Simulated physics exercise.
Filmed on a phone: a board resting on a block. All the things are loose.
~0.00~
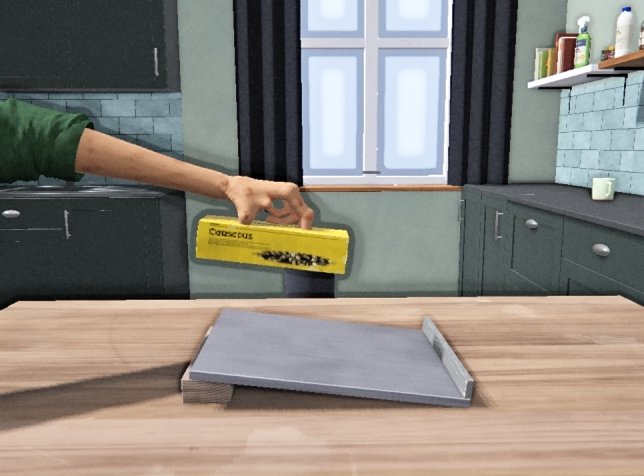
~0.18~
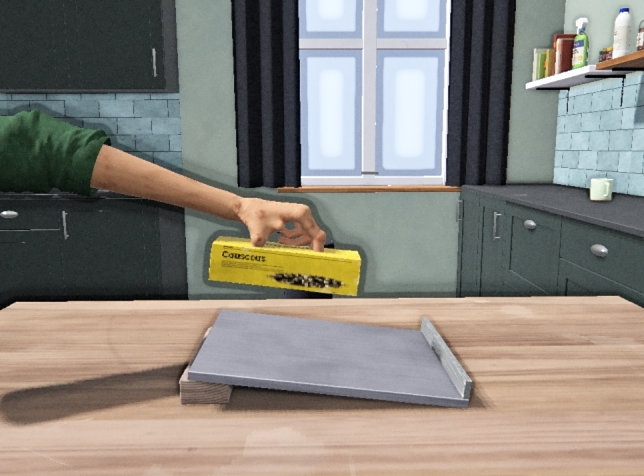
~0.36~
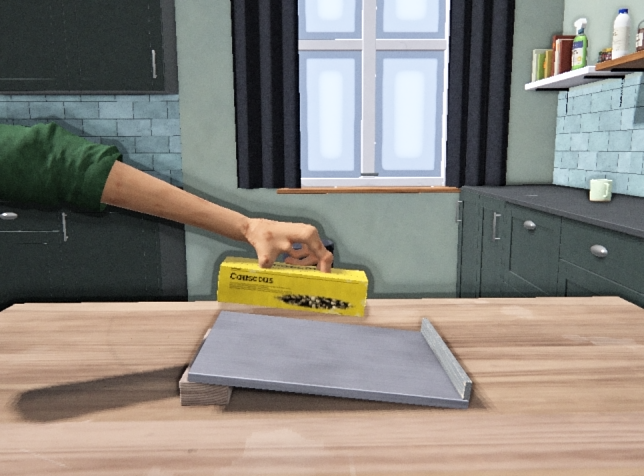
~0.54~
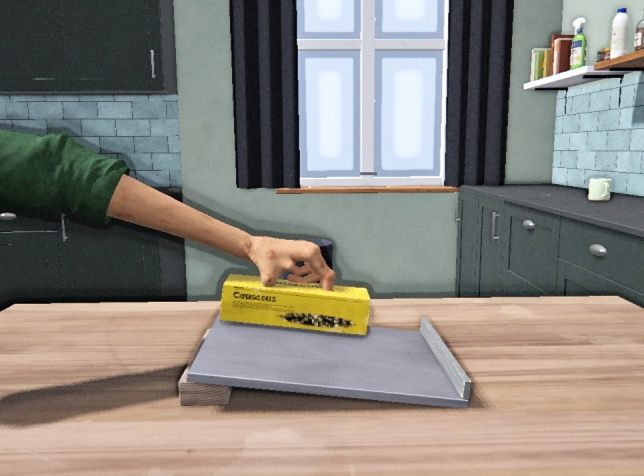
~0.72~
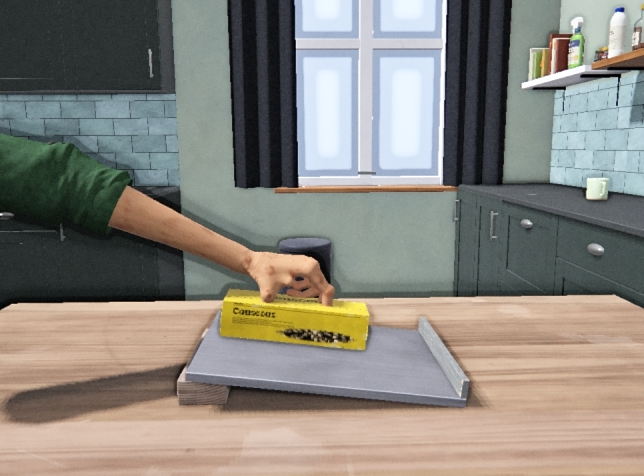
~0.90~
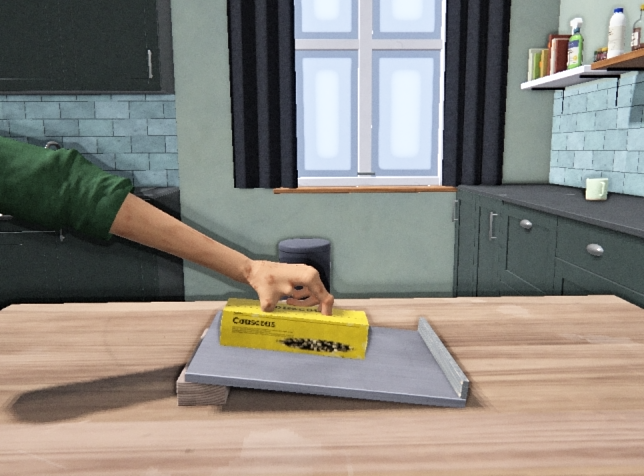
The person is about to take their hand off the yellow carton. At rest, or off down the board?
In the end the yellow carton keeps its place.
After 1.10 s, nothing has stirred.
After 1.40 s, yellow carton resting near (295, 328).
At rest (1.9 s), it is in place. Seen from the same camera at the end, yellow carton near (295, 328). The yellow carton remains at rest.
